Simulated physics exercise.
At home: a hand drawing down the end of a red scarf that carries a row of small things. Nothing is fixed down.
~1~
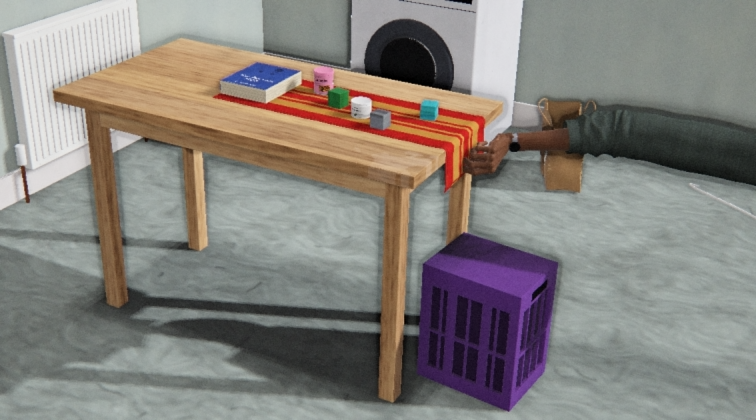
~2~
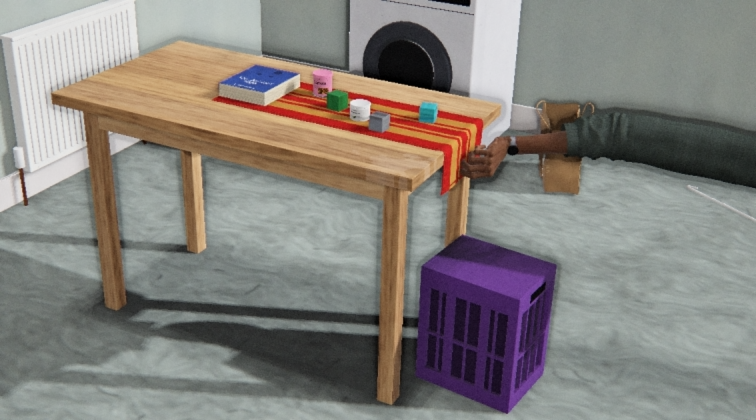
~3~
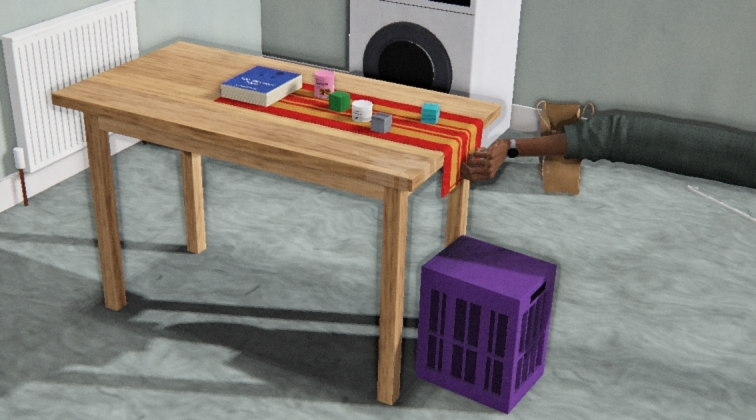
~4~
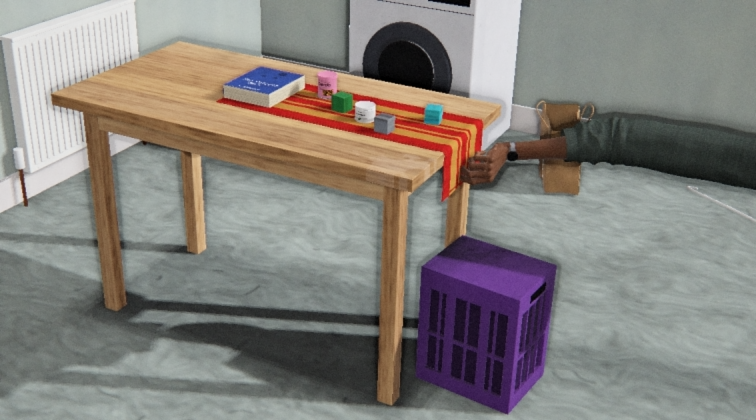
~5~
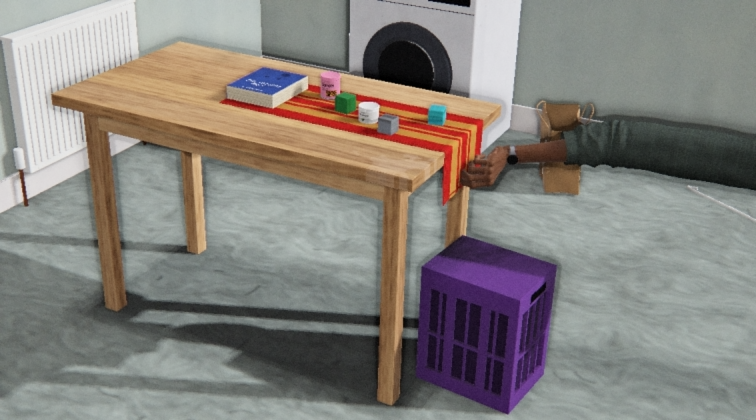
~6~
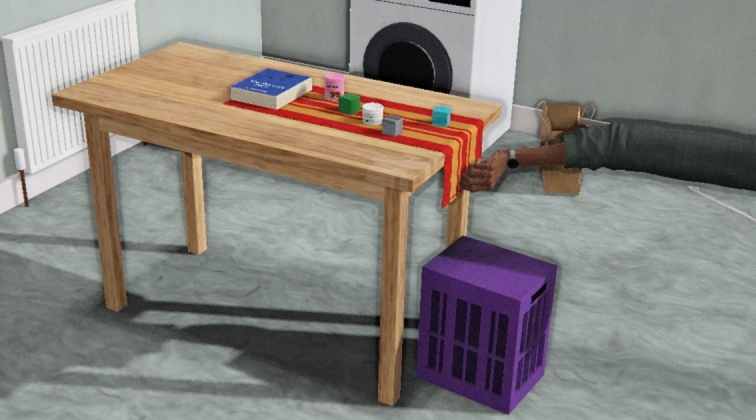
A hand reaching in from the right grips the hanging end of a red and yellow striped scarf on a wooden table, seen from slightly above in a grey-floored room. On the scarf sit a blue book, a pink can, green, grey and turquoise cubes and a white pot, with a purple crate below. The hand slowly draws the cloth down, and the objects shift slightly right with it.
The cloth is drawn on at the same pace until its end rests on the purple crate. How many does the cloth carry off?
The count of fallen things is two.
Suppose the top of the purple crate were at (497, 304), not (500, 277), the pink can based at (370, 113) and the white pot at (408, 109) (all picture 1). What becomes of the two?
The pink can drops off, the white pot falls.
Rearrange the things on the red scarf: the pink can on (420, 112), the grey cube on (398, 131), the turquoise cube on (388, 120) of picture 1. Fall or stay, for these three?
The pink can drops off, the grey cube goes over, the turquoise cube tumbles off.
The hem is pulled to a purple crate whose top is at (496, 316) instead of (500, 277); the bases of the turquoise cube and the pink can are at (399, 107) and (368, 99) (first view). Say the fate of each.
The turquoise cube comes down, the pink can is carried off.
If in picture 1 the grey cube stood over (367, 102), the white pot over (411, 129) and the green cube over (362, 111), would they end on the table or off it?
The grey cube holds on, the white pot tumbles off, the green cube holds on.
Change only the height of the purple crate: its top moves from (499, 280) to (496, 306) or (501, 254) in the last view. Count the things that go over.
In that case 3 and 1.
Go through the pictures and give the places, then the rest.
Hem (444, 193); turquoise cube (430, 103); grey cube (381, 112); white pot (361, 100); green cube (338, 90); pink can (324, 70); top of the crate (500, 277), in the first frame.
Hem (440, 195); turquoise cube (429, 105), in the second frame.
Hem (442, 198); grey cube (381, 115), in the third frame.
Hem (442, 202); white pot (365, 105); top of the crate (498, 279), in the fourth frame.
Hem (443, 206); green cube (346, 95), in the fifth frame.
Hem (441, 209); turquoise cube (442, 109); grey cube (393, 118); white pot (373, 106); green cube (350, 96); pink can (334, 76), in the sixth frame.
Soon after, hem near (461, 220); all still up.
Then, hem near (460, 247); turquoise cube gone.
Further on, hem on the crate; turquoise cube and grey cube gone.
At rest, hem on the crate; turquoise cube and grey cube gone. It carries off two.
